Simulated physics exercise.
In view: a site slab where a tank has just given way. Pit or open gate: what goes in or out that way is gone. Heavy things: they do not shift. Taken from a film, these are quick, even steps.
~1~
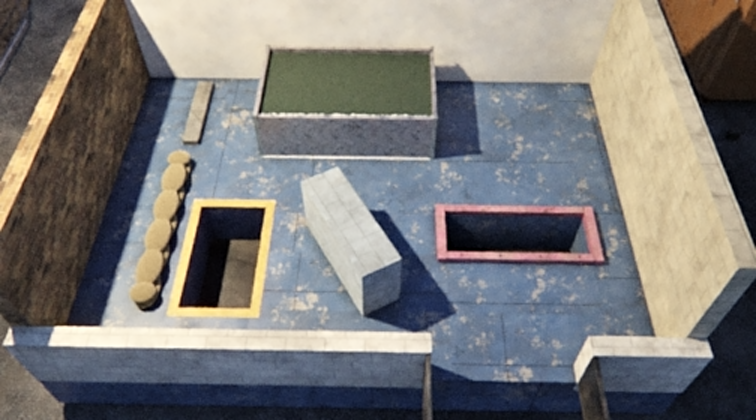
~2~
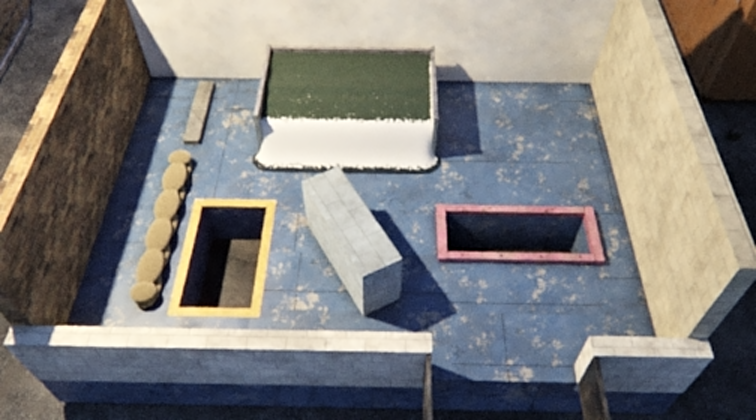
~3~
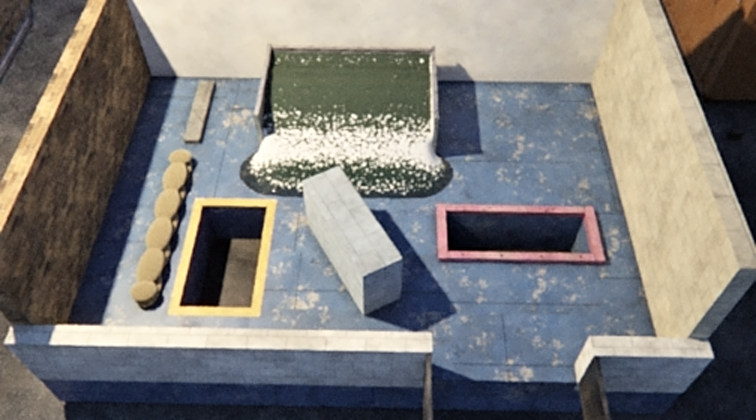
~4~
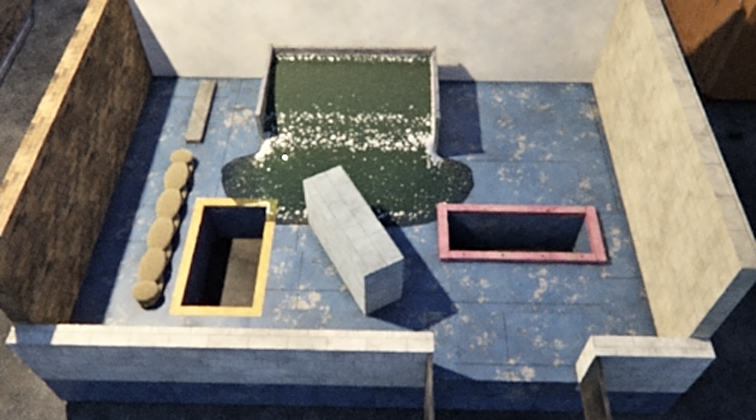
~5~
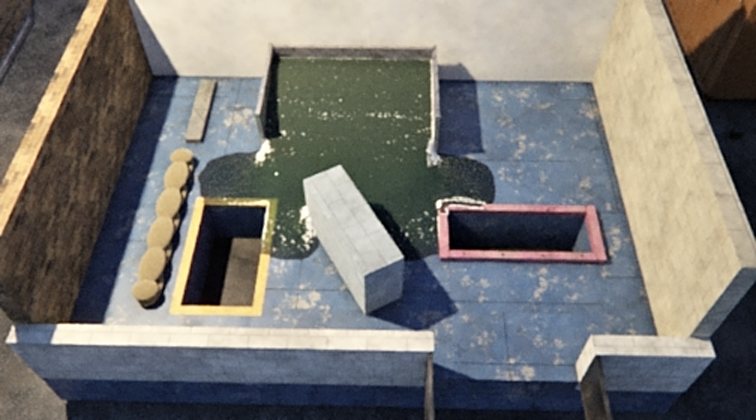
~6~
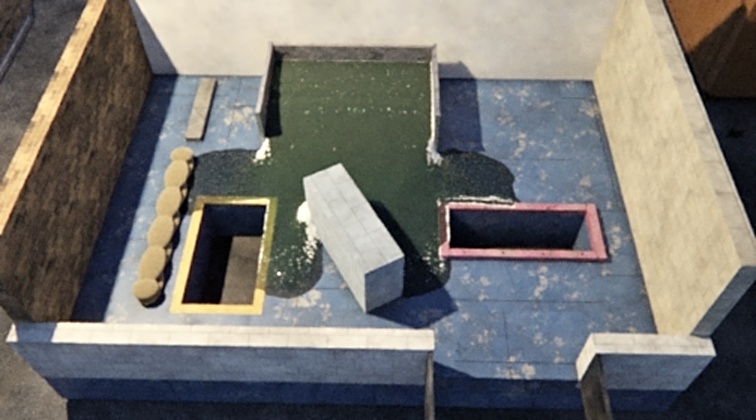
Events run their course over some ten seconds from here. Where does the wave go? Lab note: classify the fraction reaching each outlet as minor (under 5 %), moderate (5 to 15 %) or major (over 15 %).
Fractions by outlet: Gate major; pink pit moderate; yellow pit major.
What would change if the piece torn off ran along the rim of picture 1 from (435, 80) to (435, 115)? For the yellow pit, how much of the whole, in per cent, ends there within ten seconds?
Yellow takes 2 in a hundred.
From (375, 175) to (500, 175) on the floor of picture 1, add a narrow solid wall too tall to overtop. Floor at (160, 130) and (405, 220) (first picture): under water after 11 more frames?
In the listed order, the first spot is spared and the second is swamped.
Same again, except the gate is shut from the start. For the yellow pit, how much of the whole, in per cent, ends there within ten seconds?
Share for yellow: 40 percent.
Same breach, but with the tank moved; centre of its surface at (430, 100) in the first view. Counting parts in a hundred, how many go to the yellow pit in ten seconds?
Yellow: About 10 %.
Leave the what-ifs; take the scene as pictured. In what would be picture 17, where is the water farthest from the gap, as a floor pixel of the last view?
Pixel estimate: (658, 363).
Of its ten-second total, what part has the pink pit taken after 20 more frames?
I make it 95 per cent.
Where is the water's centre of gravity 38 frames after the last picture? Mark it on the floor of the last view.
Centre of mass: Roughly (397, 191).
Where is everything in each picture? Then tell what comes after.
Still water in the water tank at (348, 85), in the first picture.
Water pours out at (347, 144) and has run to (257, 157), in the second picture.
The front is at (247, 174), out from the gap at (348, 145), in the third picture.
The front is at (230, 185), out from the gap at (349, 146), in the fourth picture.
The front is at (486, 205), out from the gap at (349, 145), in the fifth picture.
The front is at (426, 287), out from the gap at (349, 144), in the sixth picture.
A moment on, water covers 35 % of the floor; the gate 1 %, the pink pit 2 %, the yellow pit 9 %.
Next, water covers 50 % of the floor; the gate 8 %, the pink pit 5 %, the yellow pit 19 %.
Then, water covers 65 % of the floor; the gate 15 %, the pink pit 7 %, the yellow pit 26 %.
Later, water covers 75 % of the floor; the gate 20 %, the pink pit 7 %, the yellow pit 32 %.
In the end, water covers 90 % of the floor; the gate 23 %, the pink pit 7 %, the yellow pit 38 %.
